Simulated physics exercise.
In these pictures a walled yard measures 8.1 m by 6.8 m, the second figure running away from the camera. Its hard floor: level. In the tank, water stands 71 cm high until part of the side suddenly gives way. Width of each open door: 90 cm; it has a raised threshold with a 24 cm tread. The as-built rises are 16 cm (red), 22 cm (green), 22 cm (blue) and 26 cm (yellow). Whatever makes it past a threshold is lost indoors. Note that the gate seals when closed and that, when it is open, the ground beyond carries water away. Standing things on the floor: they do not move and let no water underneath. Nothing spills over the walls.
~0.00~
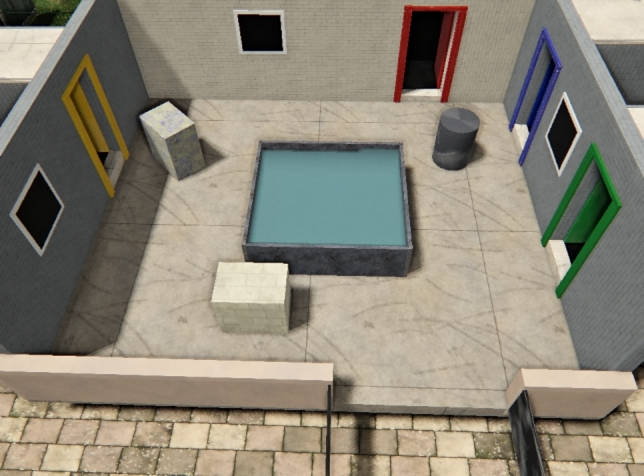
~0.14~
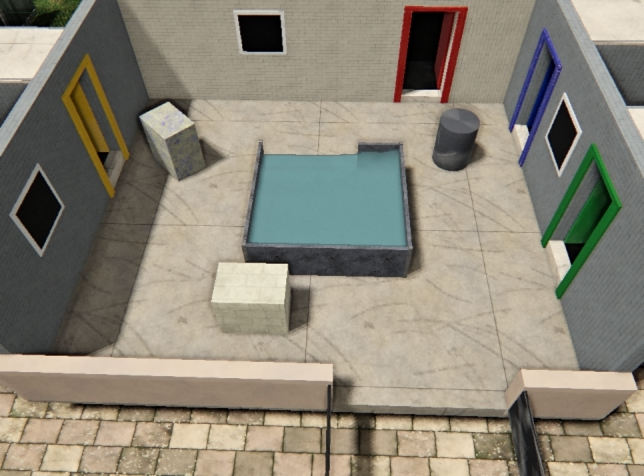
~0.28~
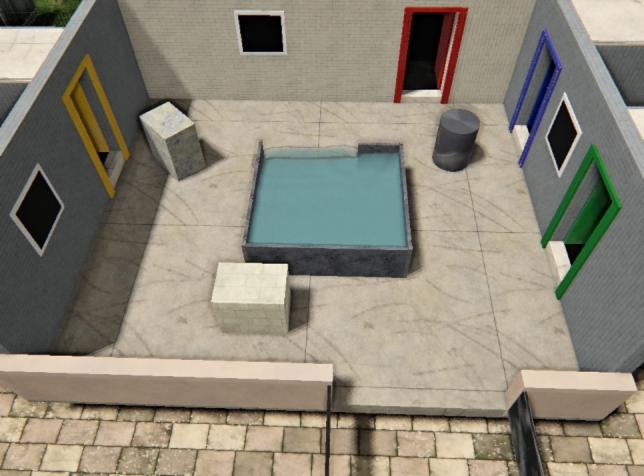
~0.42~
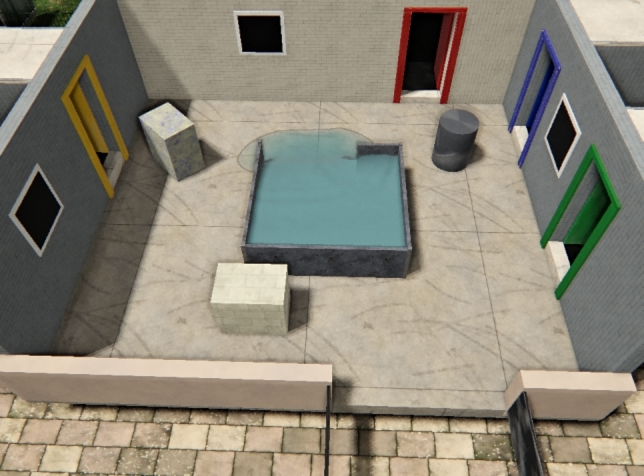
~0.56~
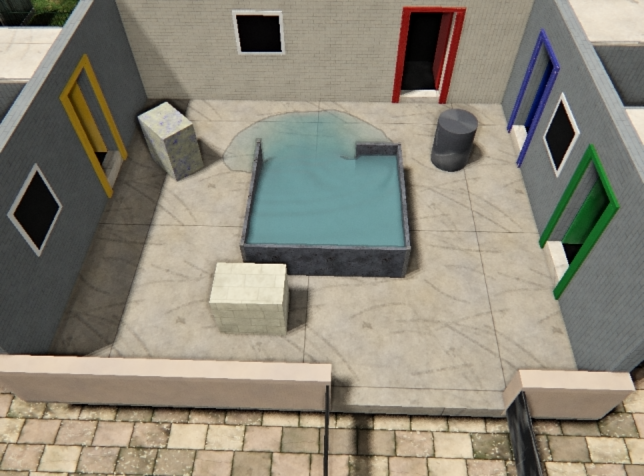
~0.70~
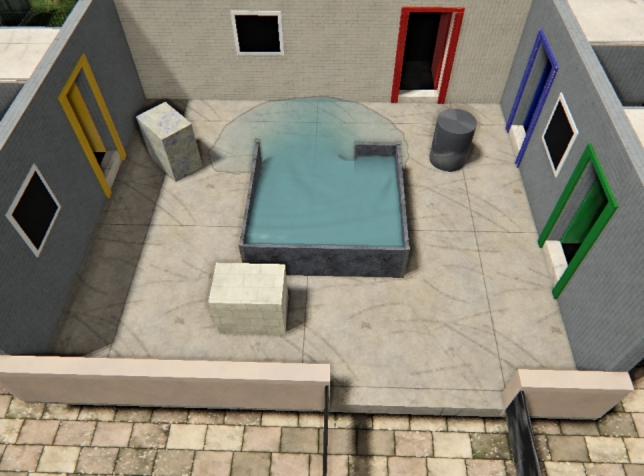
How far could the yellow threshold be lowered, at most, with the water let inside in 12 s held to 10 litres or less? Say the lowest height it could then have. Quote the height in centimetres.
It could then stand at about 14.5 cm.
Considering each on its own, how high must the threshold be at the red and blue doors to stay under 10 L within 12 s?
Roughly 11.5 cm for the red door and roughly 21 cm for the blue door.
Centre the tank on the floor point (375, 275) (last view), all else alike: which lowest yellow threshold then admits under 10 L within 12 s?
With that change, some 11.5 centimetres.
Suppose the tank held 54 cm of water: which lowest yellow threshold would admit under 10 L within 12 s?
Something near 10.5 cm should do.
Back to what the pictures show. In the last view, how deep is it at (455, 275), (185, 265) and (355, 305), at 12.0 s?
In that order: 9, 9 and 7 cm.
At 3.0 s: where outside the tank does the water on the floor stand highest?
At about pixel (153, 102).
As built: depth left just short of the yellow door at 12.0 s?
Some 5.0 centimetres.
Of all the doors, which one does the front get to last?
Coming last is the green one.
After 1.4 s water covers 20 % of the floor, deepest (50 cm) near (302, 104); it has not reached the yellow door.
After 3.0 s water covers 35 % of the floor, deepest (46 cm) near (153, 102); 9 cm at the yellow door, 0 litres in over its 26 cm threshold.
After 12.0 s water covers 95 % of the floor, deepest (13 cm) near (509, 280); 5 cm at the yellow door, 0 litres in over its 26 cm threshold.
At the yellow door as built, the water arrived by 2.7 s and peaked near 22 cm at 4.2 s.
Run again over the same 12 s with other heights there, 16 litres in over 13 cm, 4 litres over 17.5 cm. The limit of 10 litres is kept from about 14.5 cm up.
